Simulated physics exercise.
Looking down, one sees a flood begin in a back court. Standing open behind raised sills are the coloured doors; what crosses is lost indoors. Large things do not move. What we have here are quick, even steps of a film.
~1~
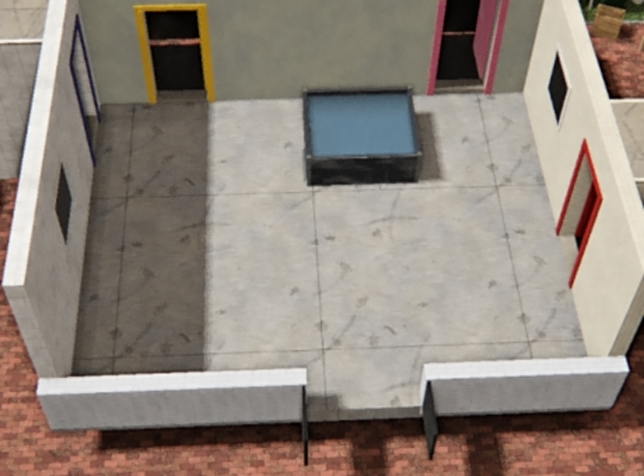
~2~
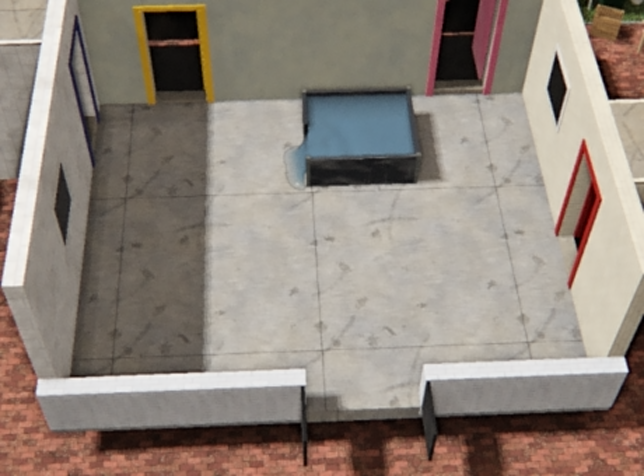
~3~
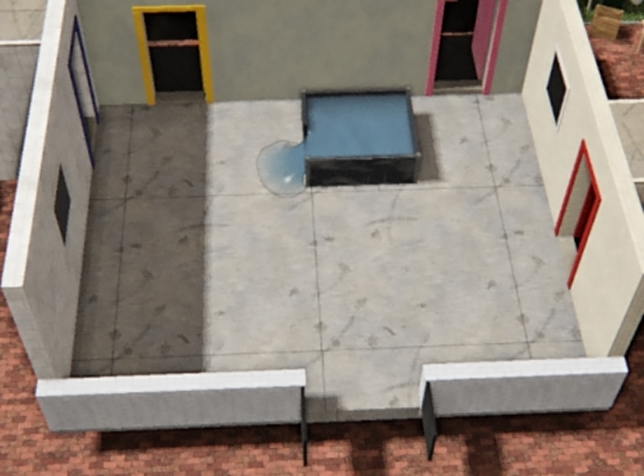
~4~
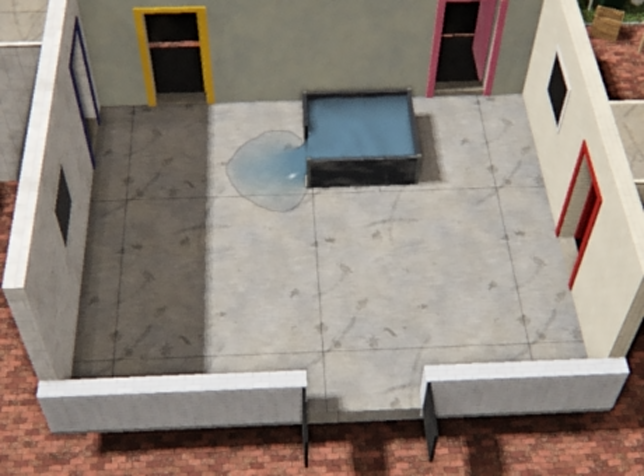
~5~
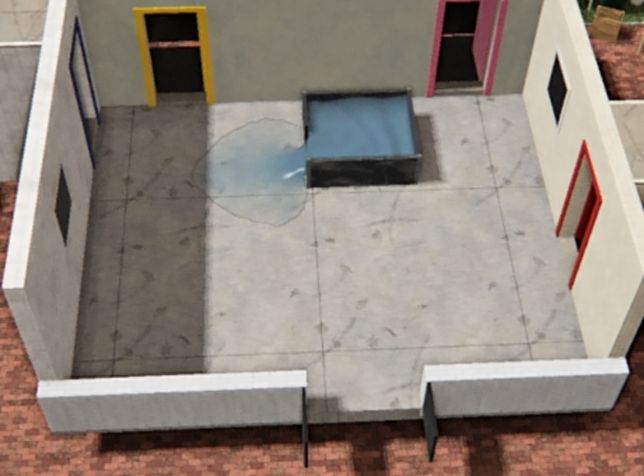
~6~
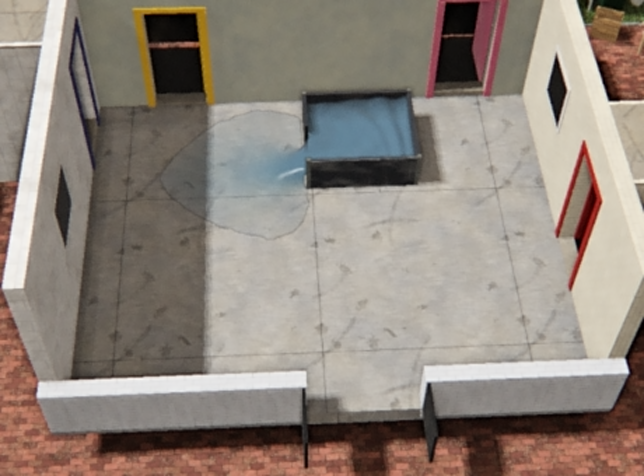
A dark-sided tank of blue water stands against the back wall of a walled, grey-paved court, seen from high above by a camera that stays still. A yellow doorway is at back left, a pink one at back right, a blue one on the left wall and a red one on the right. Water pours from the tank's left side and spreads leftward in a thin, widening, rounded sheet, crossing into the shaded paving.
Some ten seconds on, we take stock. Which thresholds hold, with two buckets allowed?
Pink door: Within two buckets. Yellow door: Exceeds two buckets. Red door: Within two buckets. Blue door: Within two buckets.
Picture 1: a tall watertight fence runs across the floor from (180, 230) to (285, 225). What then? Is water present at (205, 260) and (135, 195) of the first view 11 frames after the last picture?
Result, in order: Bone-dry / swamped.
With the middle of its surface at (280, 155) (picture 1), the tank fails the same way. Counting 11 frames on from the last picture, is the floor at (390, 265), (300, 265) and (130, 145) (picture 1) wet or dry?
In that order: Not reached, not reached, reached by the flood.
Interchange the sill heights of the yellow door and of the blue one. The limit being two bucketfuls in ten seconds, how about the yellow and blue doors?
Log - yellow: Below the mark; blue: Above the mark.
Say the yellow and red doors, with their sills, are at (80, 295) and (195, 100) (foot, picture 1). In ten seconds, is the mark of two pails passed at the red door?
Red: Exceeds the limit.
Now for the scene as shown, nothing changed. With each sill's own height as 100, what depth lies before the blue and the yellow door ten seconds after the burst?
I'd put it at close to 30 and 120 per cent.
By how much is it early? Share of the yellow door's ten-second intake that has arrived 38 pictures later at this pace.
About 75 %.
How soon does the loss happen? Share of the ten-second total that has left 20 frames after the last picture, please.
Close to 10 per cent.
A moment on, water covers 25 % of the floor; the pink door not reached, the yellow door wet at the sill, nothing in, the red door not reached, the blue door wet at the sill, nothing in.
Next, water covers 30 % of the floor; the pink door not reached, the yellow door under two buckets in, the red door not reached, the blue door wet at the sill, nothing in.
Then, water covers 35 % of the floor; the pink door not reached, the yellow door under two buckets in, the red door not reached, the blue door wet at the sill, nothing in.
Later, water covers 45 % of the floor; the pink door not reached, the yellow door over two buckets in, the red door not reached, the blue door wet at the sill, nothing in.
In the end, water covers 70 % of the floor; the pink door wet at the sill, nothing in, the yellow door over two buckets in, the red door not reached, the blue door wet at the sill, nothing in.
